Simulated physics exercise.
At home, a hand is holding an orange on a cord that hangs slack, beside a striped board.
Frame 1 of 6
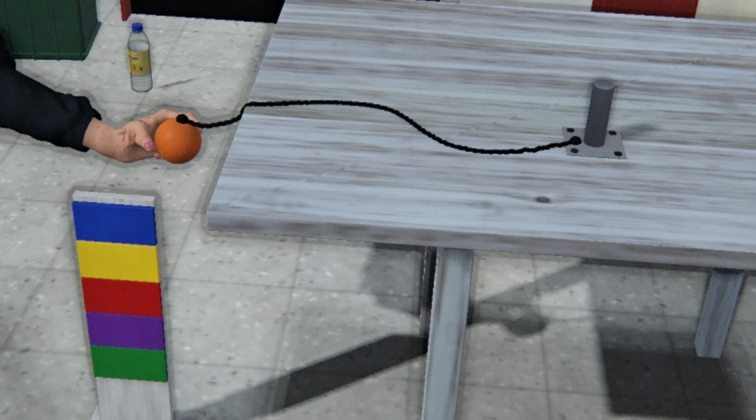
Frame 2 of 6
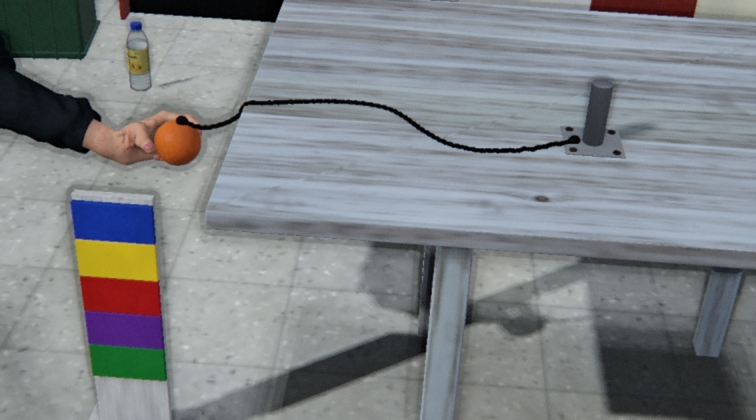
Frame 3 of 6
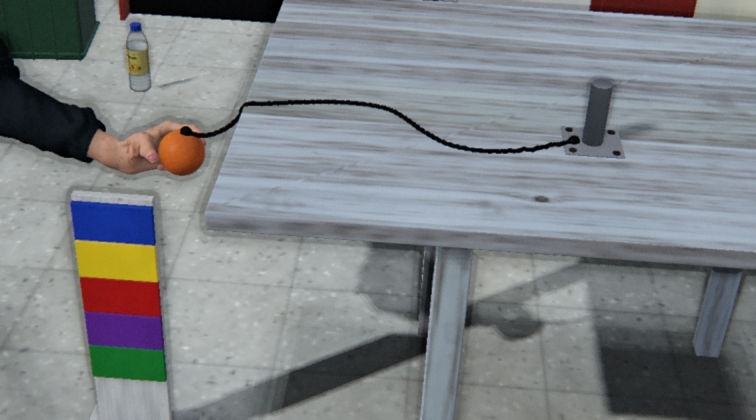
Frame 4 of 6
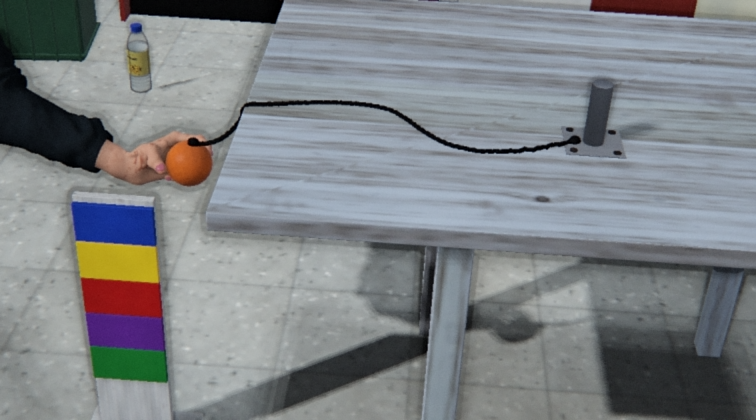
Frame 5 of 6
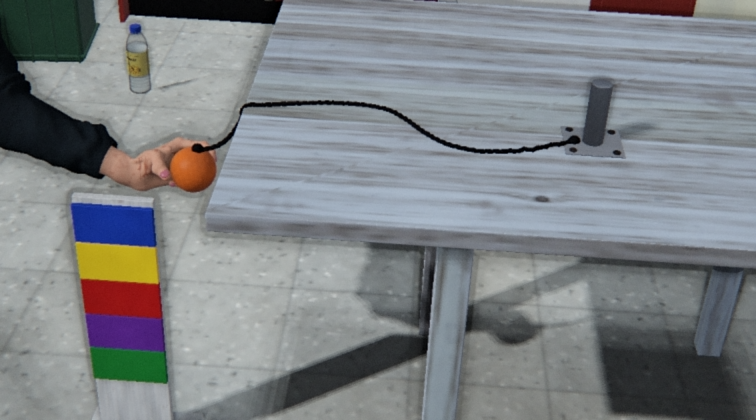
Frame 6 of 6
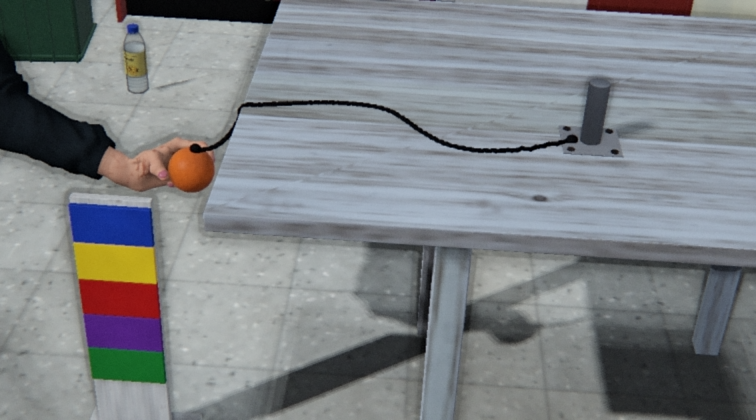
We see a hand holding an orange ball on a slack black cord fixed to a post on a wooden table, beside a board with coloured stripes; the hand shifts the ball slightly right and down, then stays nearly still.
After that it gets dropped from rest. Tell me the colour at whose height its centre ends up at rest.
It ends up level with blue.
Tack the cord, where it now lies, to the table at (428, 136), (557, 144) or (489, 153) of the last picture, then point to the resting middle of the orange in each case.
About (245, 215), (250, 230) and (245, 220).
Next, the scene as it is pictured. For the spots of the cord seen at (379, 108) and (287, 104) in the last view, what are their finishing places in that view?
Around (337, 116); the other one around (245, 110).
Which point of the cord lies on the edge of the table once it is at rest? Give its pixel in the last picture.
The piece you want is at about (279, 104).
A little later, orange near (268, 229); level with blue.
Next, orange near (266, 233); level with blue.
When it is over, orange near (254, 235); level with blue. The blue one.
